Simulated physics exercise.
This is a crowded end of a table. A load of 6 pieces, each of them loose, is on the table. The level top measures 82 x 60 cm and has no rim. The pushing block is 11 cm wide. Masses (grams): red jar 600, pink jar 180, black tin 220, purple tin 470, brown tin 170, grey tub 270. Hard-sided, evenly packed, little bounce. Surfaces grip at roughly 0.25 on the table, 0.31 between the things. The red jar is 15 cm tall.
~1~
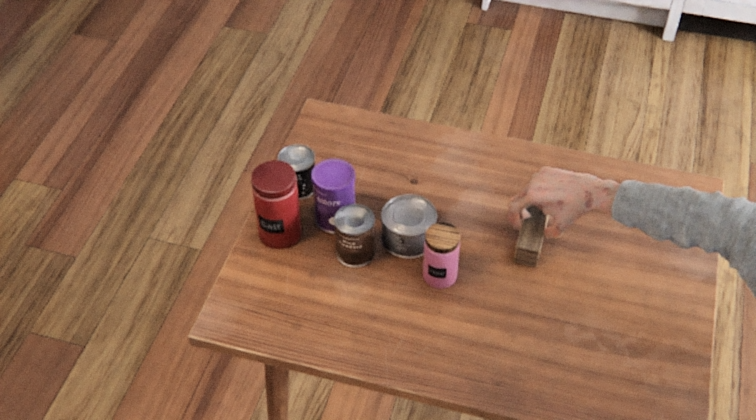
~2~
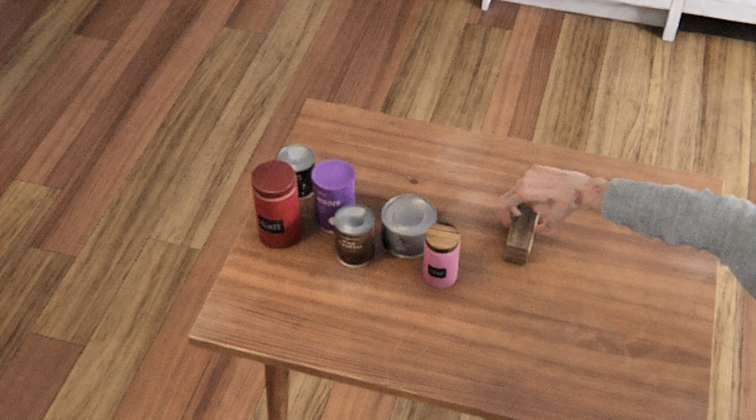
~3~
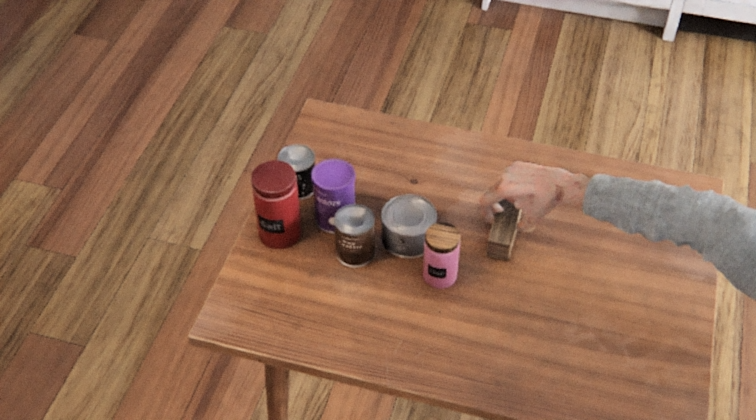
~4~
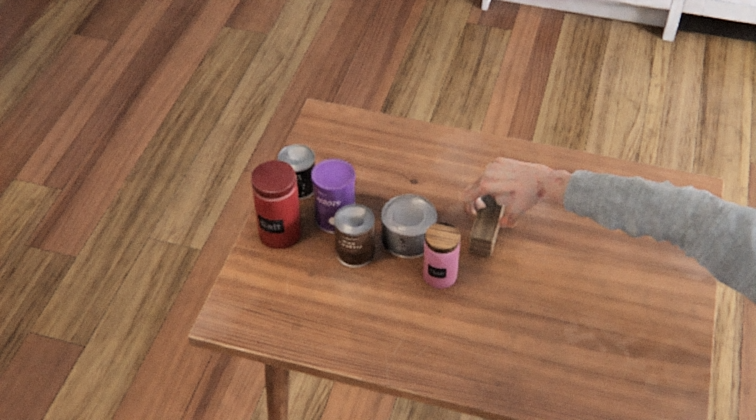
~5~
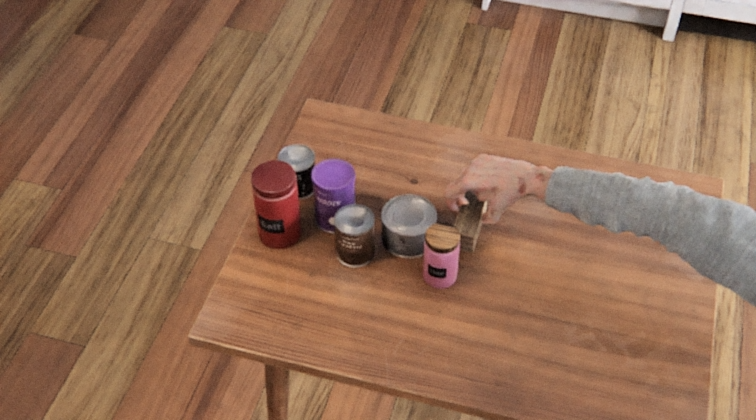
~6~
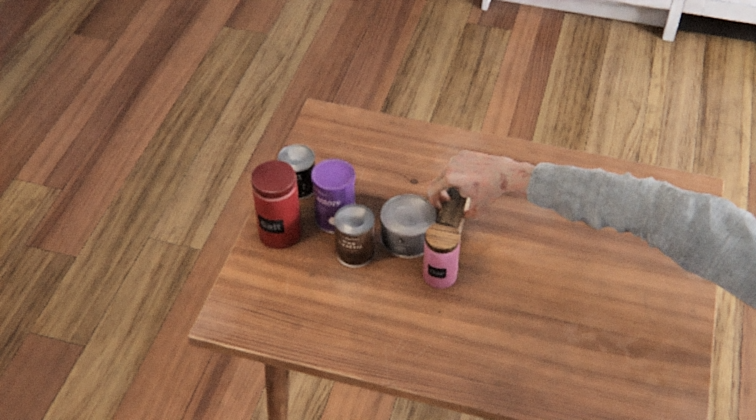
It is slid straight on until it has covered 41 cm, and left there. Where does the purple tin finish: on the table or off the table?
The purple tin falls off the table.
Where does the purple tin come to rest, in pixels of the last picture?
Around (160, 369).
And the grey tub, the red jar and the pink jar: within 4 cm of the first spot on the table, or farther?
The grey tub leaves its spot; the red jar keeps its place; the pink jar stays put.
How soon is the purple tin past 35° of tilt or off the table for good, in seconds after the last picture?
At about 1.7 s.
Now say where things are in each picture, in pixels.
The first frame shows block slid 0 cm; purple tin (334, 197); red jar (277, 205).
The second frame shows block slid 2 cm; black tin (298, 172); brown tin (355, 236).
The third frame shows block slid 5 cm; grey tub (409, 226); red jar (277, 205).
The fourth frame shows block slid 8 cm; pink jar (441, 256); black tin (298, 172).
The fifth frame shows block slid 11 cm; brown tin (355, 236); grey tub (409, 226).
The sixth frame shows block slid 14 cm; purple tin (334, 197); red jar (277, 205).
Then, 1.20 s later than the last frame, block slid 29 cm; purple tin 9 cm from its spot near (286, 181); grey tub 15 cm from its spot; black tin 4 cm from its spot.
Then, 2.10 s later than the last frame, block slid 39 cm; purple tin now off the table; grey tub 25 cm from its spot; black tin 6 cm from its spot.
When it is over, off the table, purple tin; not toppled but over 4 cm from the start, black tin and grey tub; the other 3 within 4 cm of the start. End places, in pixels of the last picture, purple tin near (161, 369).
